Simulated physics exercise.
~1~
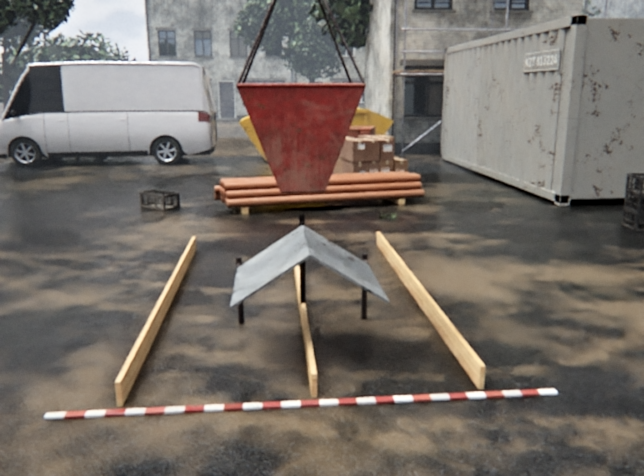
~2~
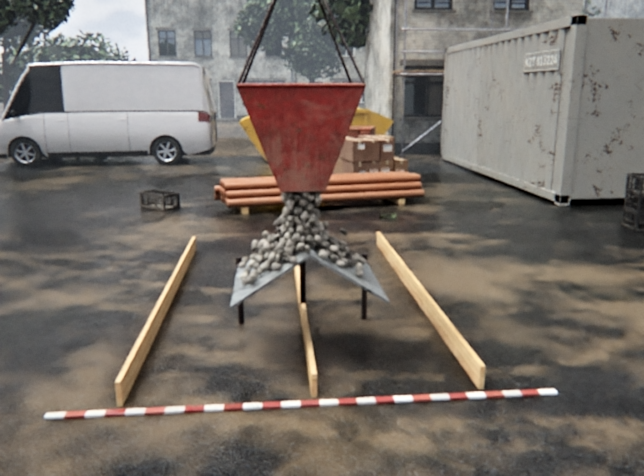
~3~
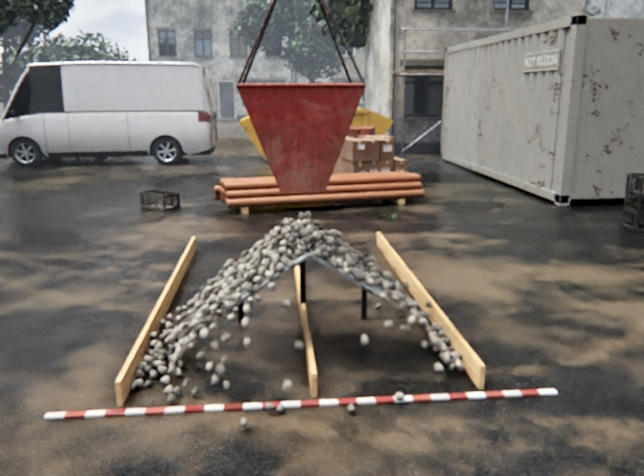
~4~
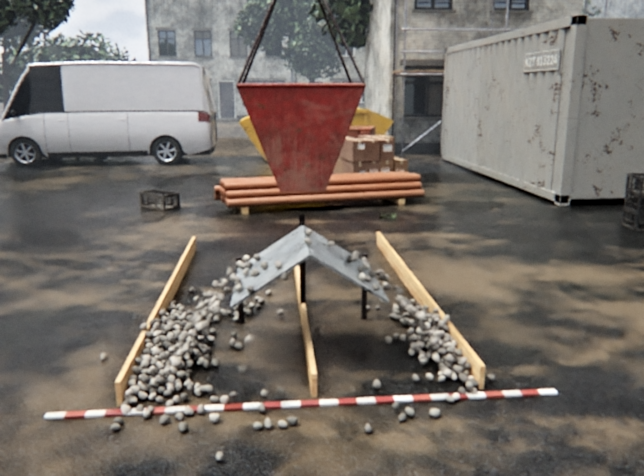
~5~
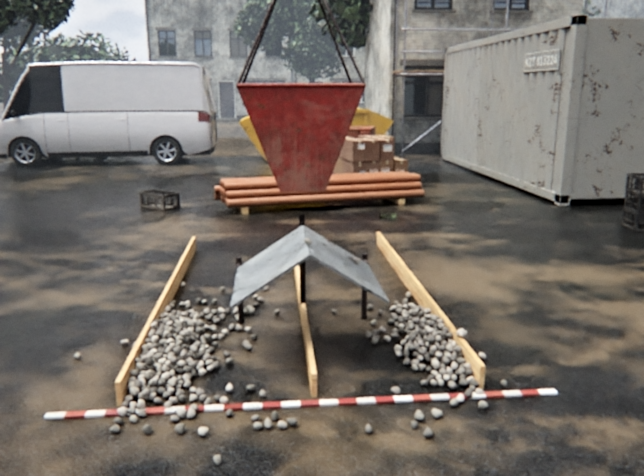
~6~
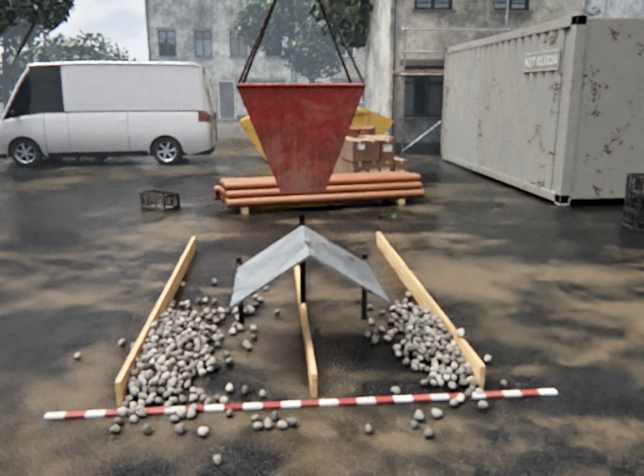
A red skip drops grey stones onto a steel ridge, and more settle left than right.
